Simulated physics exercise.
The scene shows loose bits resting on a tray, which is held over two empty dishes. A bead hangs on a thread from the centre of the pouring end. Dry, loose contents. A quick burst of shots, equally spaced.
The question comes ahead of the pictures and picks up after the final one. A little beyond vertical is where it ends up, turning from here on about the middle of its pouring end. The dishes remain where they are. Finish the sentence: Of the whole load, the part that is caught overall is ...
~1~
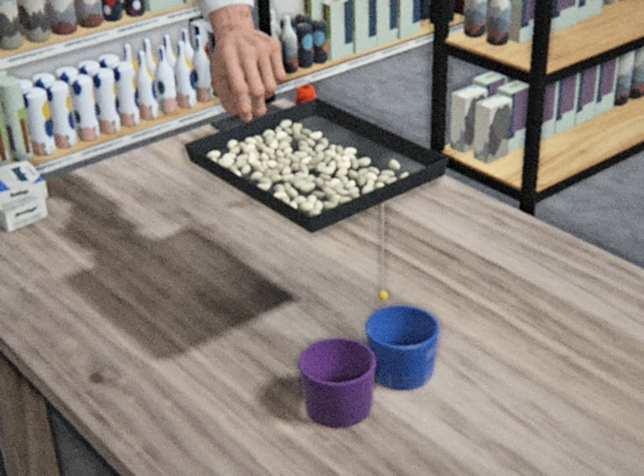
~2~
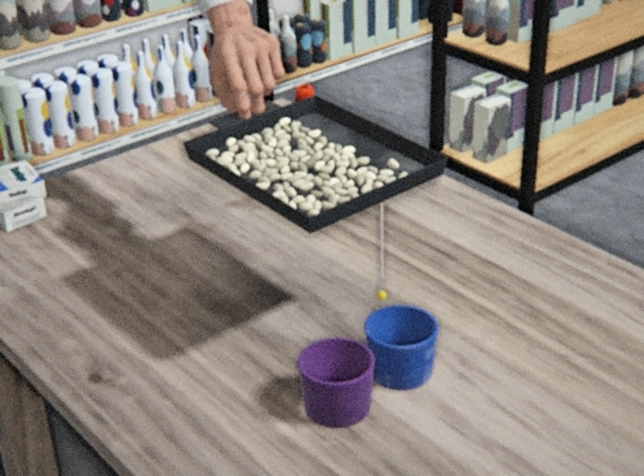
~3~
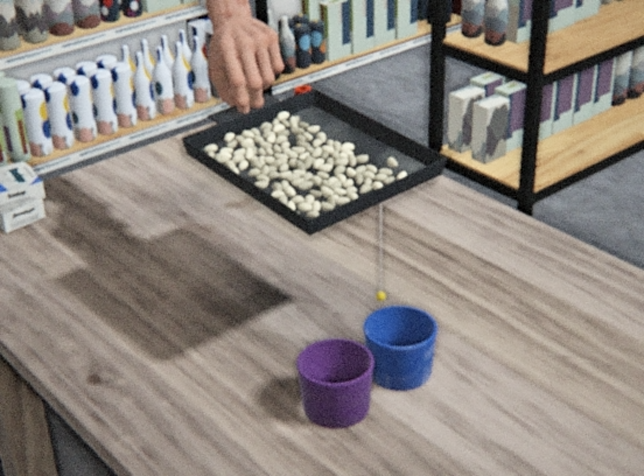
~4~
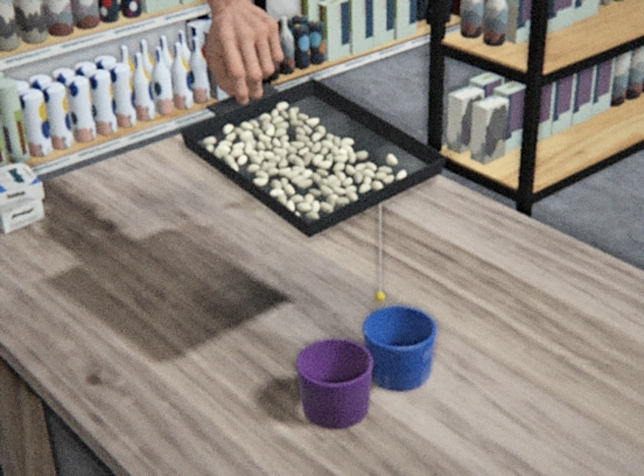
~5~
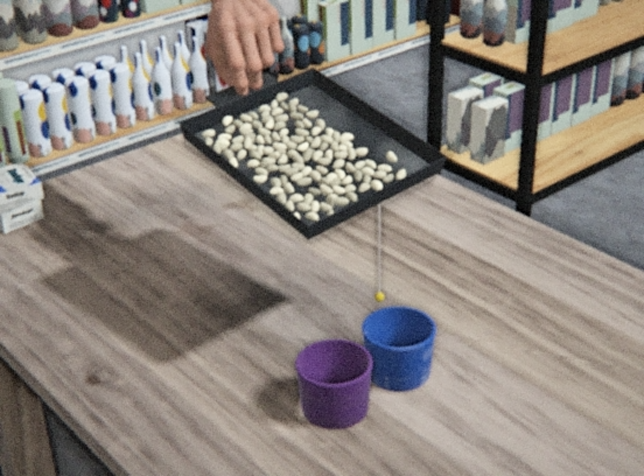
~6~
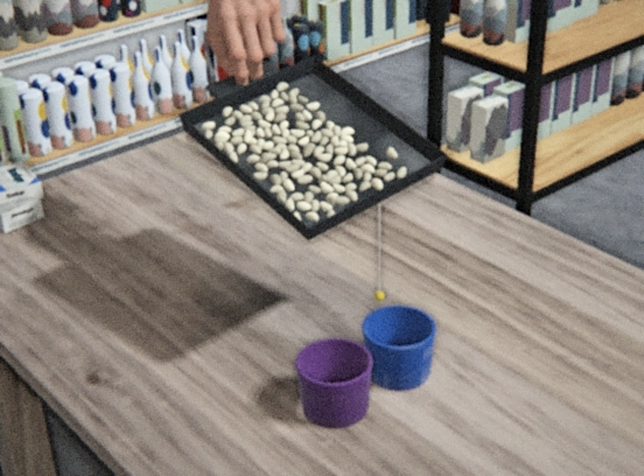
... more than half of it.
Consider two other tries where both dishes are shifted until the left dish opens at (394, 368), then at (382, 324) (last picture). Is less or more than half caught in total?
Short of half and then Short of half.
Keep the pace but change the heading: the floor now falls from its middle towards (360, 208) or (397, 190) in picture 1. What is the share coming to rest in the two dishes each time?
First case: 60 %; second case: 10 %.
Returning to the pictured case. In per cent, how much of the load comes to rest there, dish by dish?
Left dish: 50; right dish: 10 percent.
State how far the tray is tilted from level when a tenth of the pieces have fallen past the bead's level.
Roughly 105 degrees of turn.
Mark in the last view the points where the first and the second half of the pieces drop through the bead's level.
First roughly (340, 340), then roughly (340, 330).
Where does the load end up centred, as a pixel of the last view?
Close to (341, 395), more or less.
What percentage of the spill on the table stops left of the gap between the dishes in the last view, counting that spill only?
Around 50 per cent, give or take.
Soon after the last picture, tray tipped steeply; all on the tray.
A little later, tray tipped right over; all on the tray.
Later still, tray tipped past a quarter turn; about half in the left dish; a small part in the right dish; about a third outside both.
At rest, tray tipped past a quarter turn; about half in the left dish; a small part in the right dish; about a third outside both.
